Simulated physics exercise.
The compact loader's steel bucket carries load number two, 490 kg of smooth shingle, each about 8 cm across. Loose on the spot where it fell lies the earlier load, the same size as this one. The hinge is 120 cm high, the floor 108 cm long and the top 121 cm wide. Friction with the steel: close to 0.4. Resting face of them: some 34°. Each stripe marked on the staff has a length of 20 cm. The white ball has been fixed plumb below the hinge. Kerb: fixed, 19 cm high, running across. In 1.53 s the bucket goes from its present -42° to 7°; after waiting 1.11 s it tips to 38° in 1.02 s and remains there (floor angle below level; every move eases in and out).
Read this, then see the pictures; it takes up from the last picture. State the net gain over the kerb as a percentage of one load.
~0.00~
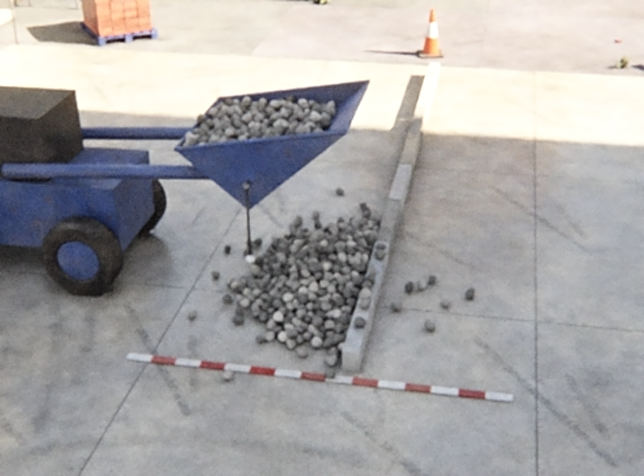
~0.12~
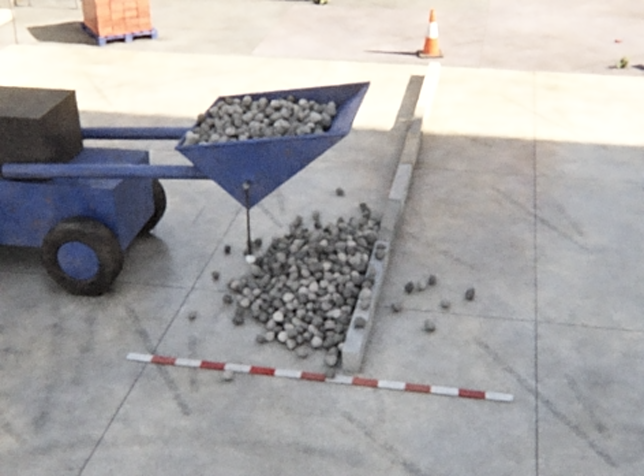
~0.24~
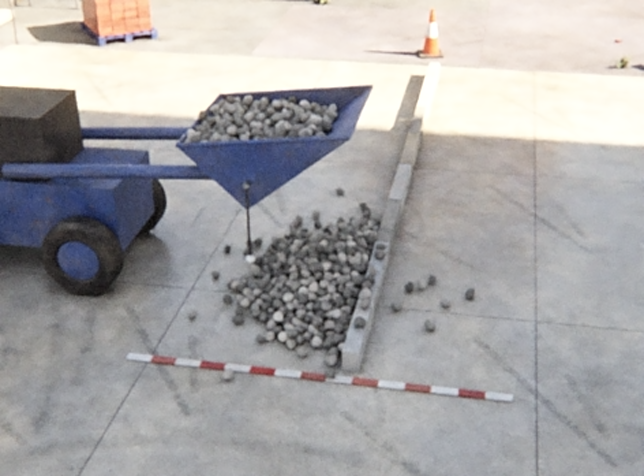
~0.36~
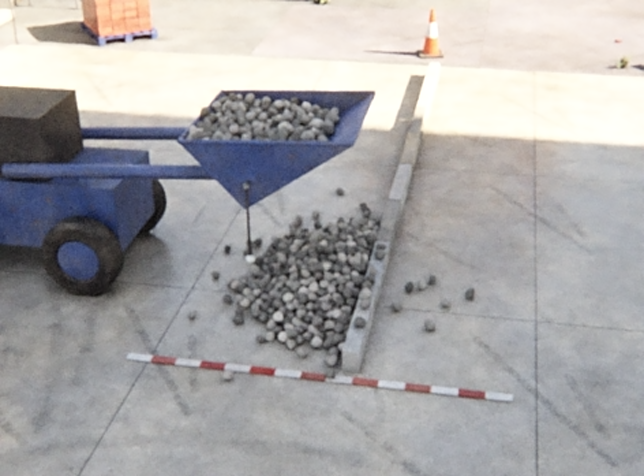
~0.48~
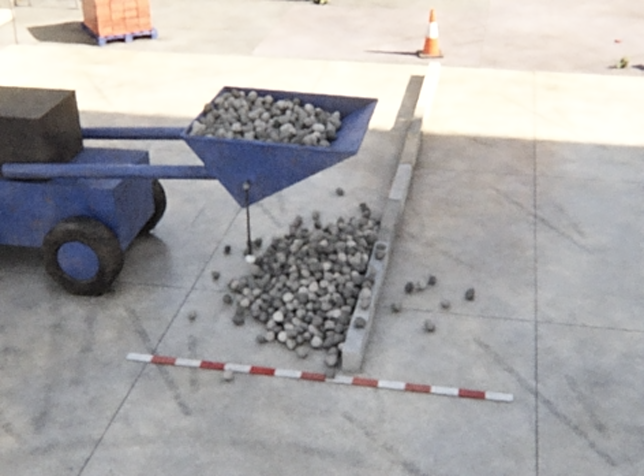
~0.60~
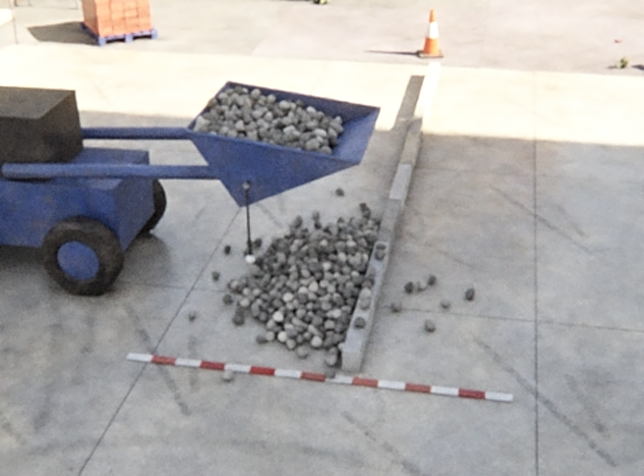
69 %.
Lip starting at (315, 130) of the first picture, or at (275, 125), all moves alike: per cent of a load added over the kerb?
Some 25 percent, and then 0 percent.
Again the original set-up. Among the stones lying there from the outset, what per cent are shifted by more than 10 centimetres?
Roughly 0 % of them.
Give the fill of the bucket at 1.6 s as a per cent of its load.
Close to 100 per cent of the load.
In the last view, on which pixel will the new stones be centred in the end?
They come to rest centred about (401, 275).
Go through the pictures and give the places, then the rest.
In the first frame, the bucket is at -42°, its lip at (347, 132); the top of the load is at (299, 114). The earlier load is highest near (338, 254), 27 cm above ground level, 99 % on this side of the kerb, 1 % over the kerb.
In the second frame, the bucket is at -41°, its lip at (348, 133); the top of the load is at (299, 115); the stones move at 0.1 m/s on average.
The third frame shows lip at (350, 138), floor tilted -39°, highest stones at (263, 111); the stones move at 0.1 m/s on average.
The fourth frame shows lip at (353, 144), floor tilted -35°, highest stones at (239, 108); the stones move at 0.1 m/s on average.
In the fifth frame, the bucket is at -31°, its lip at (357, 153); the top of the load is at (230, 102); the stones move at 0.2 m/s on average.
In the sixth frame, the bucket is at -25°, its lip at (360, 163); the top of the load is at (230, 100); the stones move at 0.2 m/s on average.
After 1.1 s the floor is at -1°; in per cent of one load, 100 in the bucket, 99 on this side of the kerb, 1 over the kerb; the foremost stones are at (423, 291).
After 1.6 s the floor is at 7°; in per cent of one load, 100 in the bucket, 99 on this side of the kerb, 1 over the kerb; the foremost stones are at (423, 291).
After 4.1 s the floor is at 38°; in per cent of one load, 3 in the bucket, 136 on this side of the kerb, 62 over the kerb; the foremost stones are at (532, 294).
After 6.8 s the floor is at 38°; in per cent of one load, 0 in the bucket, 130 on this side of the kerb, 70 over the kerb; the foremost stones are at (552, 283). Net gain over the kerb, 69.
